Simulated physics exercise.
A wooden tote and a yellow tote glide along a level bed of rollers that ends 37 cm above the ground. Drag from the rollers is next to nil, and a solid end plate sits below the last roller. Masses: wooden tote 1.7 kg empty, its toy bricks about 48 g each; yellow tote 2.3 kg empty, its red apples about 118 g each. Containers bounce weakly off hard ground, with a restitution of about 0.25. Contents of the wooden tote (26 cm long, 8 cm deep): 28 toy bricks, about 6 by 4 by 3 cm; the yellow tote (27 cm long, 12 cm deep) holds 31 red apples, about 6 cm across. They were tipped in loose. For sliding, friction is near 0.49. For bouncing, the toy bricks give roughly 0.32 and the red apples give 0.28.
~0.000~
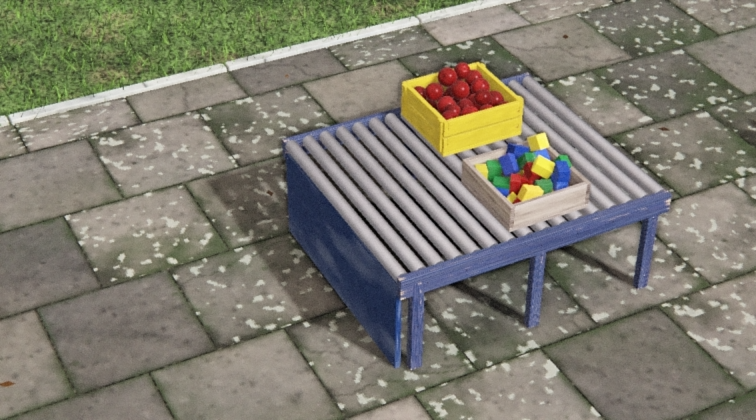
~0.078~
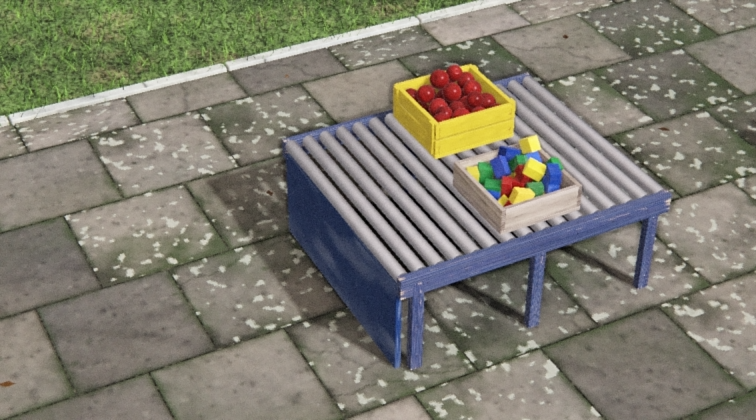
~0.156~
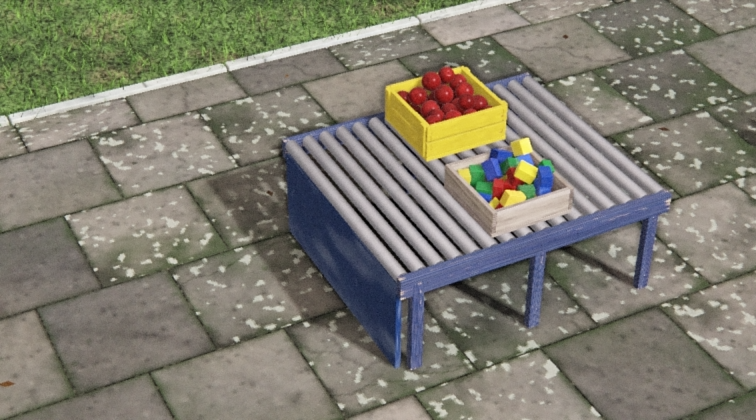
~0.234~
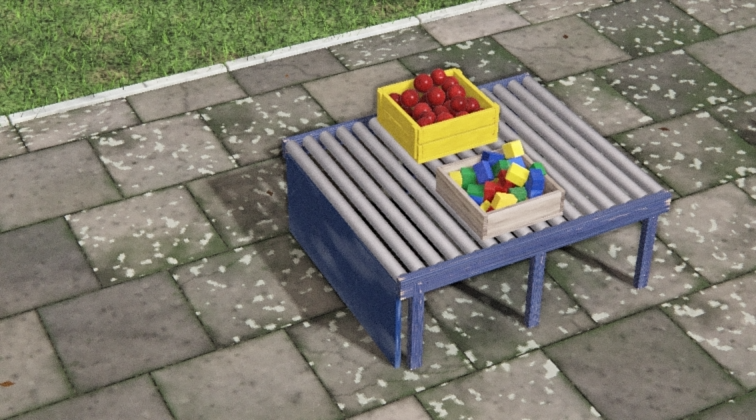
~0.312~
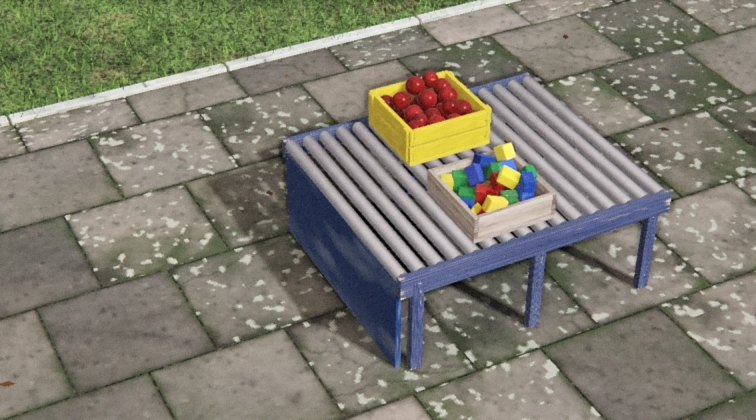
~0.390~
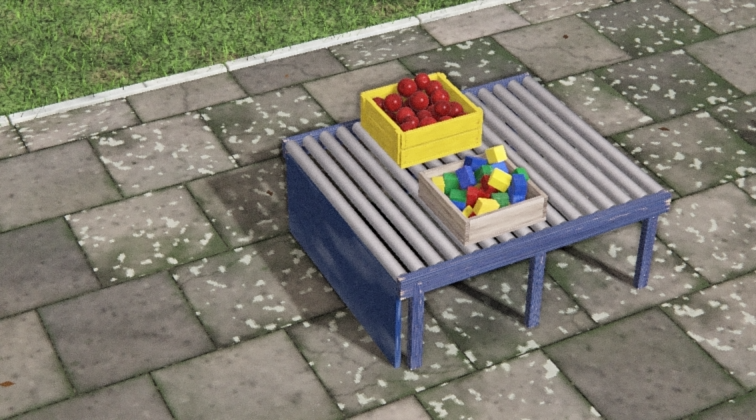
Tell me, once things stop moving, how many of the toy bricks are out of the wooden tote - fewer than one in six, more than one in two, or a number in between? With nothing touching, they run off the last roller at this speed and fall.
Spillage goes beyond the half mark.
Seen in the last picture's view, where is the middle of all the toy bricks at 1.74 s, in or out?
In the last view they're centred near (316, 299).
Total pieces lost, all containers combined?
About 50 pieces.
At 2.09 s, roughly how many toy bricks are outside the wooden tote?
Count at that time: About 20.
After 0.97 s, the leading end passes the last roller.
After 1.54 s, the wooden tote leans 11° with 0 of 28 out and the yellow tote is level with 0 of 31 out.
After 1.74 s, the wooden tote leans 66° with 4 of 28 out and the yellow tote leans 48° with 0 of 31 out.
After 2.09 s, the wooden tote has gone over with 20 of 28 out and the yellow tote has gone over with 23 of 31 out.
Outcome (at 2.88 s), the wooden tote has gone over with 20 of 28 out and the yellow tote leans 65° with 30 of 31 out. Asked share, 20 of 28, 71 per cent.
